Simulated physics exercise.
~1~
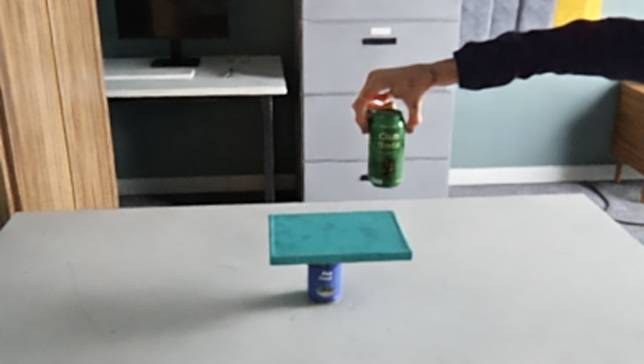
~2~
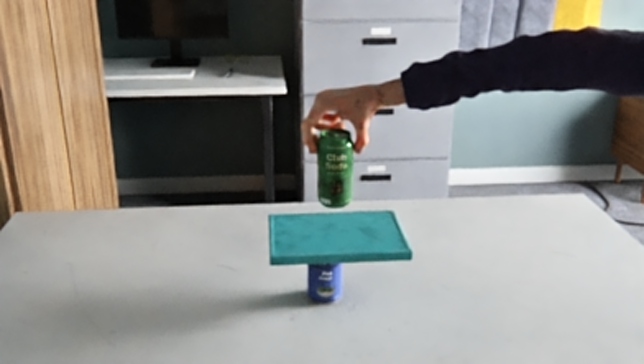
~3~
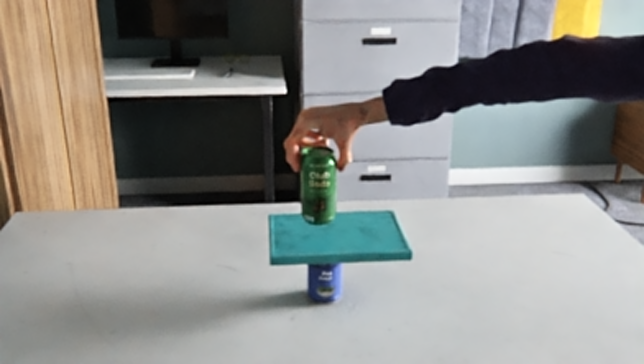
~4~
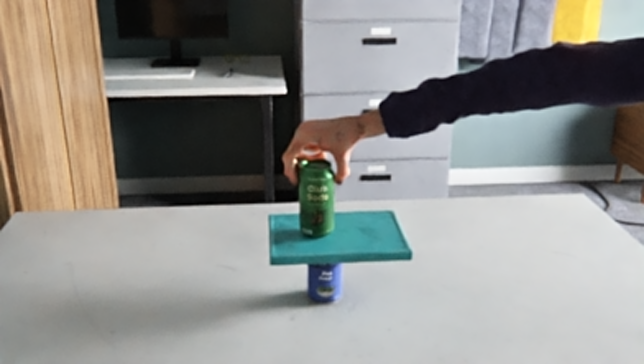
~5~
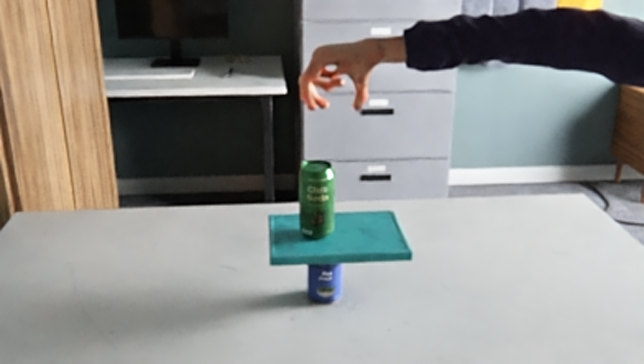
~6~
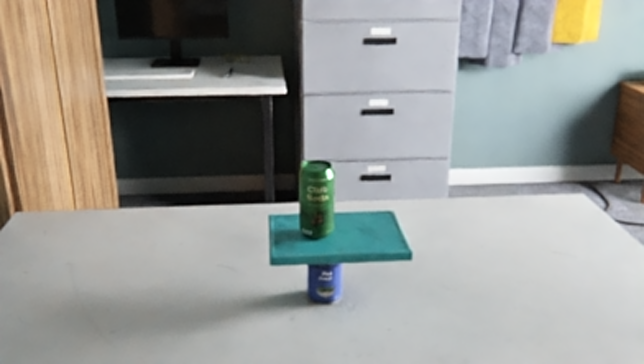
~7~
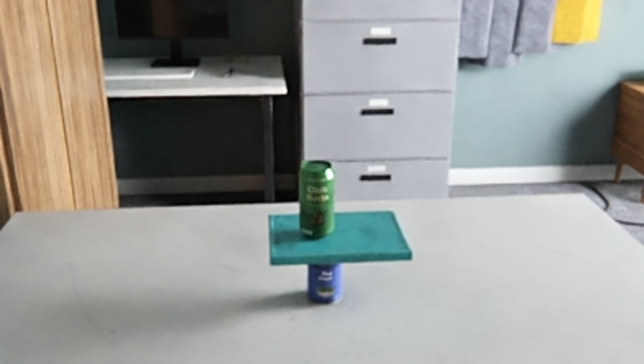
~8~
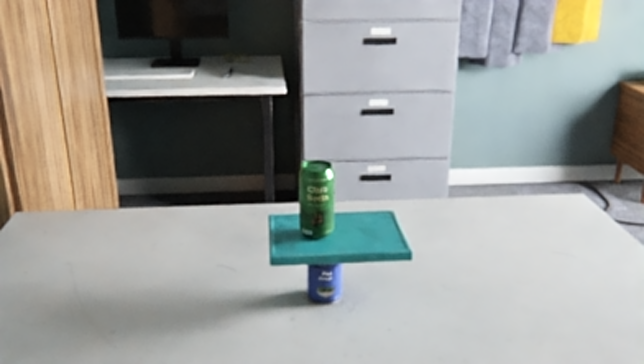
A hand held a green can above a turquoise lid balanced on a blue tin, moved it left, and lowered it upright onto the lid. The hand then let go and drew away, and the little tower stayed standing without shifting.
